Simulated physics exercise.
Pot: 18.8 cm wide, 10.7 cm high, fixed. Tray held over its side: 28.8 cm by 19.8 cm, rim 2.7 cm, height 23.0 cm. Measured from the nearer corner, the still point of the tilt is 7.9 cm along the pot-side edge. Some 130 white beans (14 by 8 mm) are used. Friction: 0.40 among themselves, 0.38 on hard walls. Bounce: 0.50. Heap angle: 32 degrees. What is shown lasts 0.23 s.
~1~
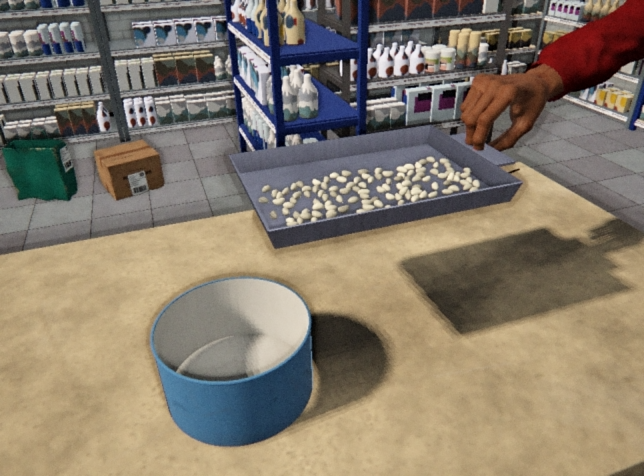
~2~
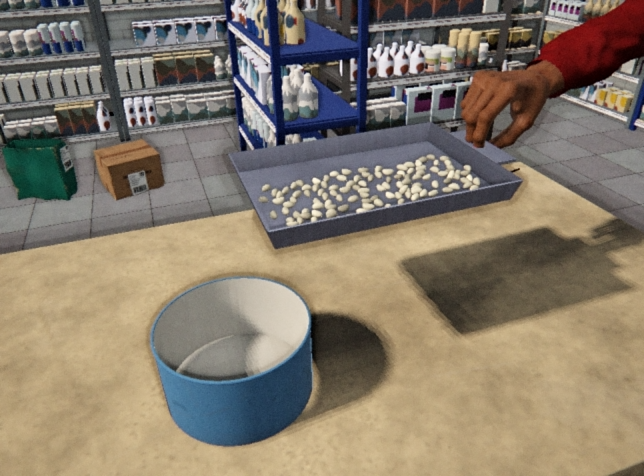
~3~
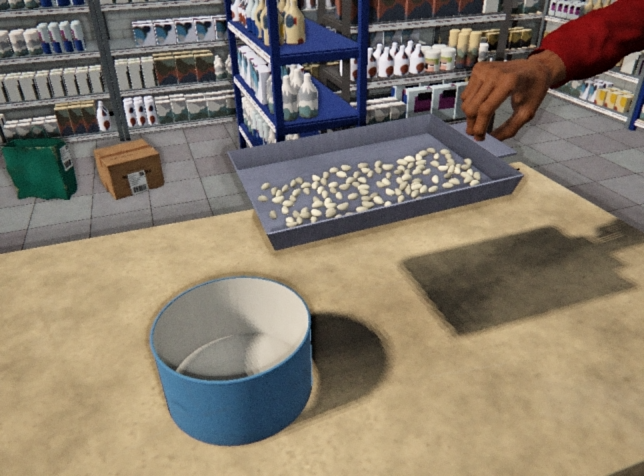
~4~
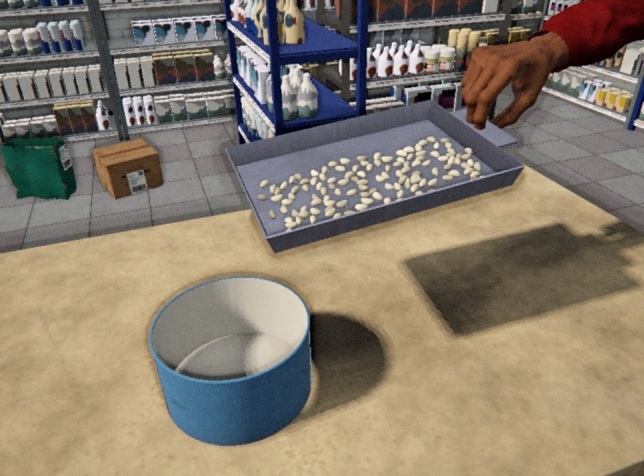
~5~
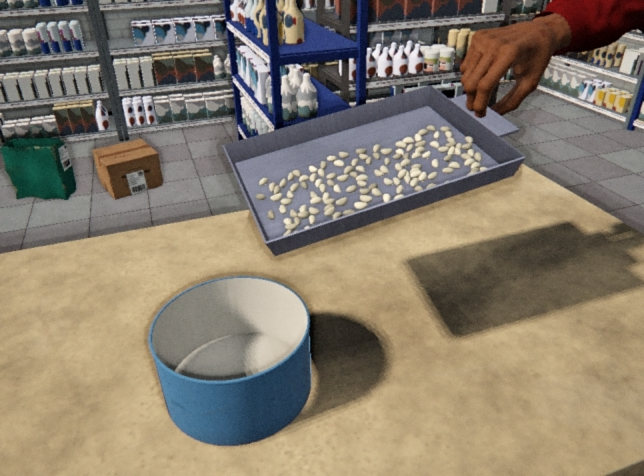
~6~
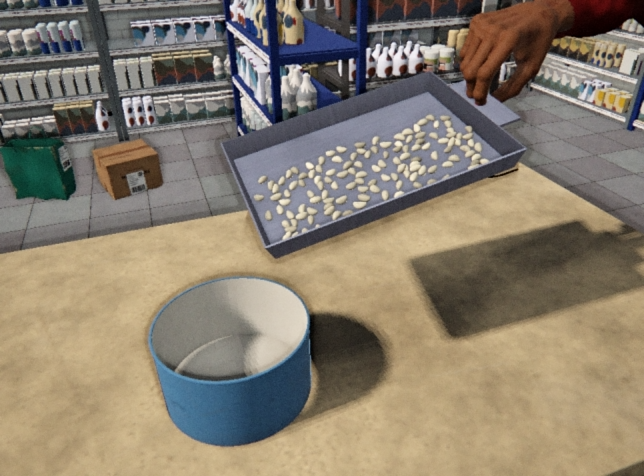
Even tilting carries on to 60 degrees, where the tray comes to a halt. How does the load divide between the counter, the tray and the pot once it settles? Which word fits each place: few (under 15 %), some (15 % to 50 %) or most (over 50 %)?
Counter gets few; tray gets most; pot gets some.
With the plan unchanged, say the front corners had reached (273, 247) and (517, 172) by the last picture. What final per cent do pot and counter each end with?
Final per cent - pot 5, counter 5.
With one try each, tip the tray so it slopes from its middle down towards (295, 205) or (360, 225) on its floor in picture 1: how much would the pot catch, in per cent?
The share comes to roughly 25 in a hundred, then roughly 0 in a hundred.
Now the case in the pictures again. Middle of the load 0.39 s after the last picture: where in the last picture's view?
Near (316, 216).
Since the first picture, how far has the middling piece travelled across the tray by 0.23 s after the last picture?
It has moved some 4 cm from its start.
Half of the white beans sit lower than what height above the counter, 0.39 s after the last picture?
Some 24 cm.
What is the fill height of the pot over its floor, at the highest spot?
Around 1.0 cm above the floor.
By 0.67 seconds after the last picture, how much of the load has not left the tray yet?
Load share: Around 80%.
Then, 0.23 s after the last picture, tilt 38 degrees; the tray holds 100 %, the pot 0 %.
Then, 0.39 s after the last picture, tilt 53 degrees; the tray holds 100 %, the pot 0 %.
Then, 0.67 s after the last picture, tilt 60 degrees; the tray holds 80 %, the pot 5 %.
In the end, counter 10 %, tray 65 %, pot 30 %.
